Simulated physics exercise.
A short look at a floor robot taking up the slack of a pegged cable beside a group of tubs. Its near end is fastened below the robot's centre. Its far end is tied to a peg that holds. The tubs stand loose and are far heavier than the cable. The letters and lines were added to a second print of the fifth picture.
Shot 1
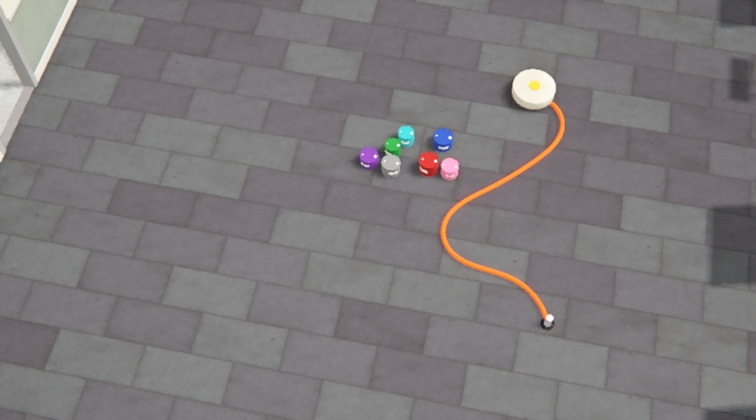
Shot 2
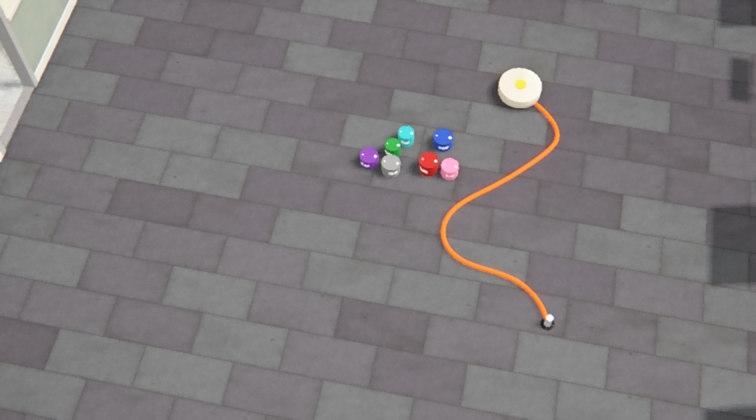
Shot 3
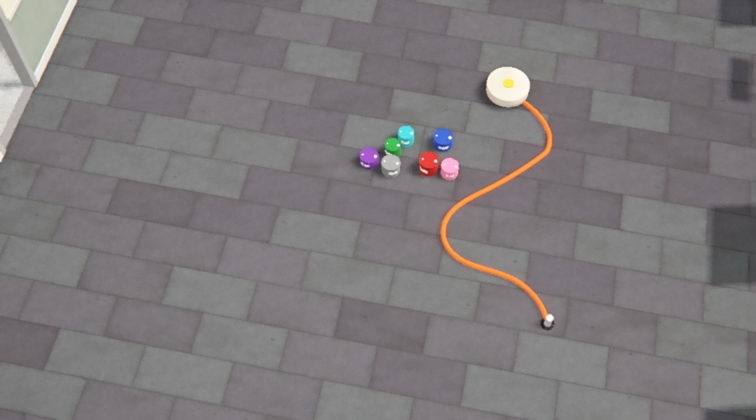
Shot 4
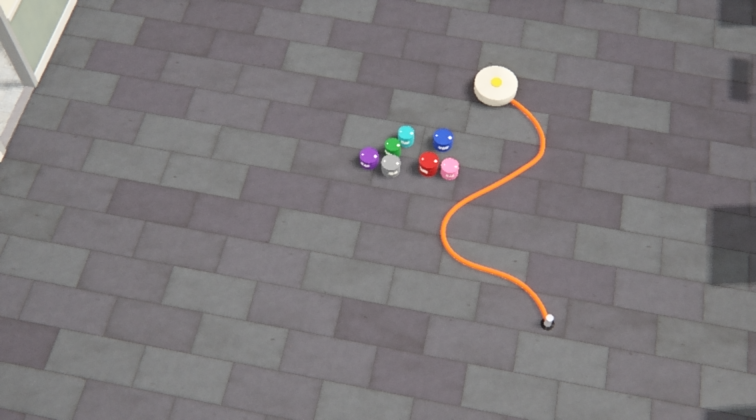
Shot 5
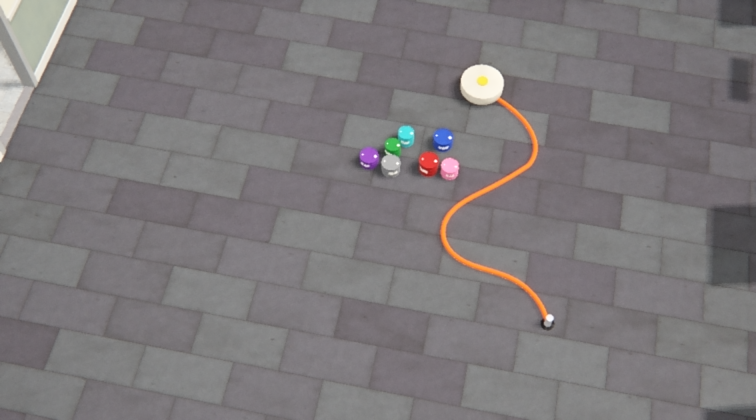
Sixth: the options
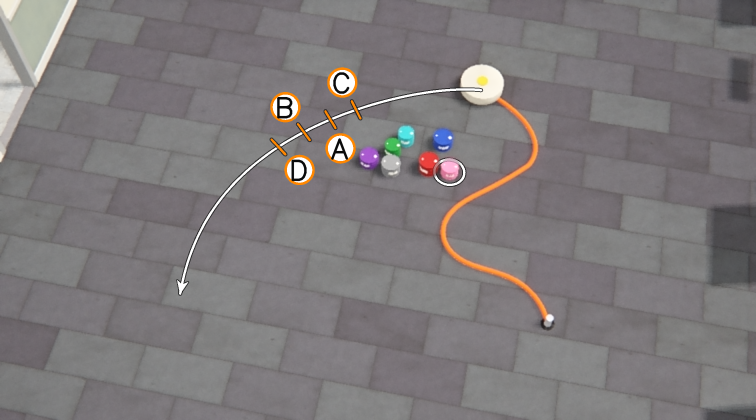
On a grey tiled floor, a round white robot trailing a wavy orange cable slid slowly a short way left, above a group of small colourful tubs that stayed still, as did the cable's pegged end.
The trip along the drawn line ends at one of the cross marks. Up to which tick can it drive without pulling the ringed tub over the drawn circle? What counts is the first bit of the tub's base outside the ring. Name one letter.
All is well up to D.
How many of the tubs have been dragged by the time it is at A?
The count is none.
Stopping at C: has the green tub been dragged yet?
No.
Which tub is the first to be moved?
The blue tub.
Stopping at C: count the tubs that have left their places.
The count is none.
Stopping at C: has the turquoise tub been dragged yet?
No.
On the copy, A at (330, 120); B at (304, 132); C at (356, 110); D at (278, 147); the ring at (449, 172); the route from (481, 90) via (290, 140) to (180, 294).
On D. First, robot (408, 91); pink tub (450, 169).
Then, robot (335, 113); pink tub (450, 169).
Finally, robot (278, 143); turquoise tub (405, 143); red tub (428, 167); blue tub (429, 151); pink tub (449, 169); the pink tub is still in its ring.
By contrast, A is safe but short; B is safe but short; C is safe but short.
